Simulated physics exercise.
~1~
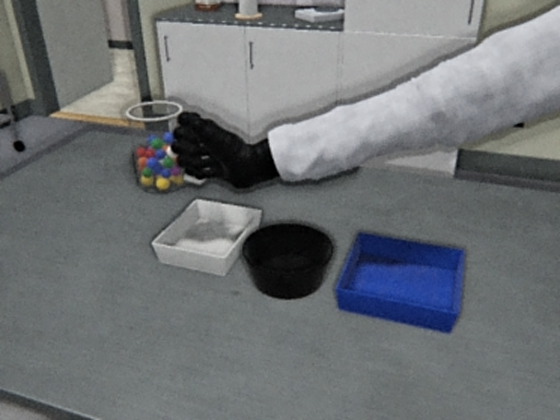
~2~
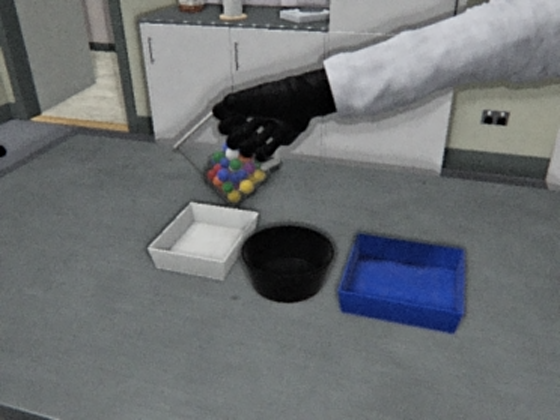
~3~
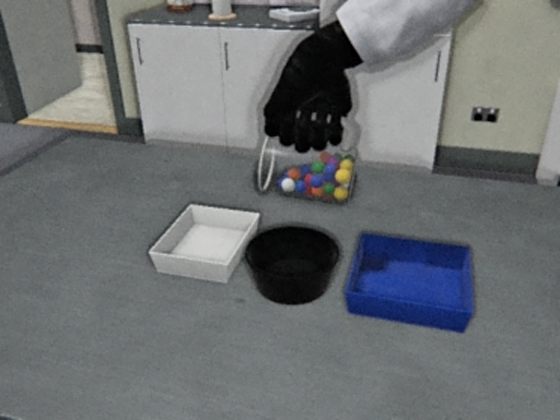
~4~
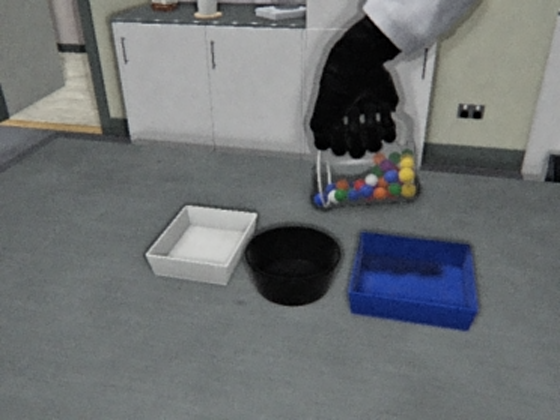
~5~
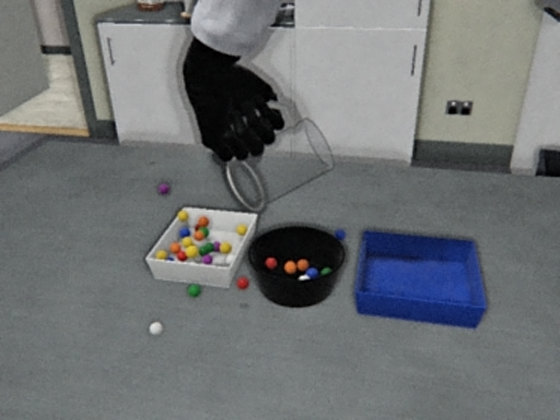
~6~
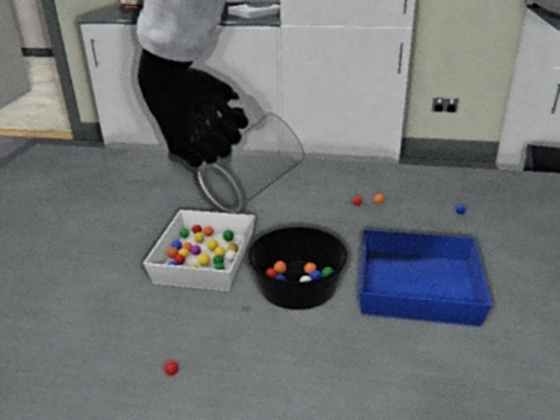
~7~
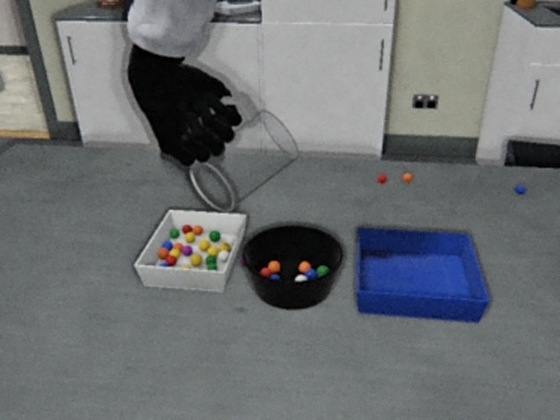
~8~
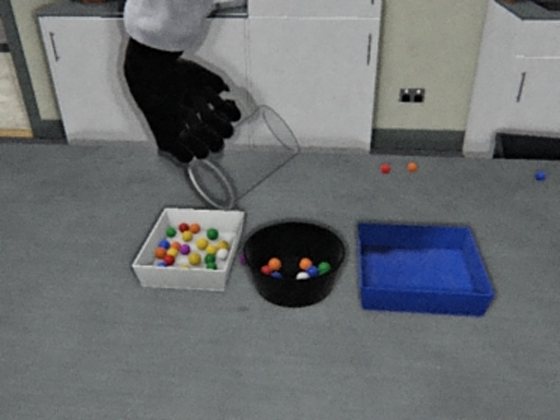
On a grey tabletop in a room with white cabinets, a black-gloved hand in a white sleeve holds a clear cup of colourful marbles behind a white tin, a black dish and a blue tin. The hand carries the cup to the right, tipping it onto its side as it goes. It then swings back left and tilts further, and the marbles spill out. Some land in the white tin and the black dish, while others scatter and roll across the table. Finally the emptied cup hangs mouth down above the white tin, which holds the most marbles, and the blue tin stays empty.
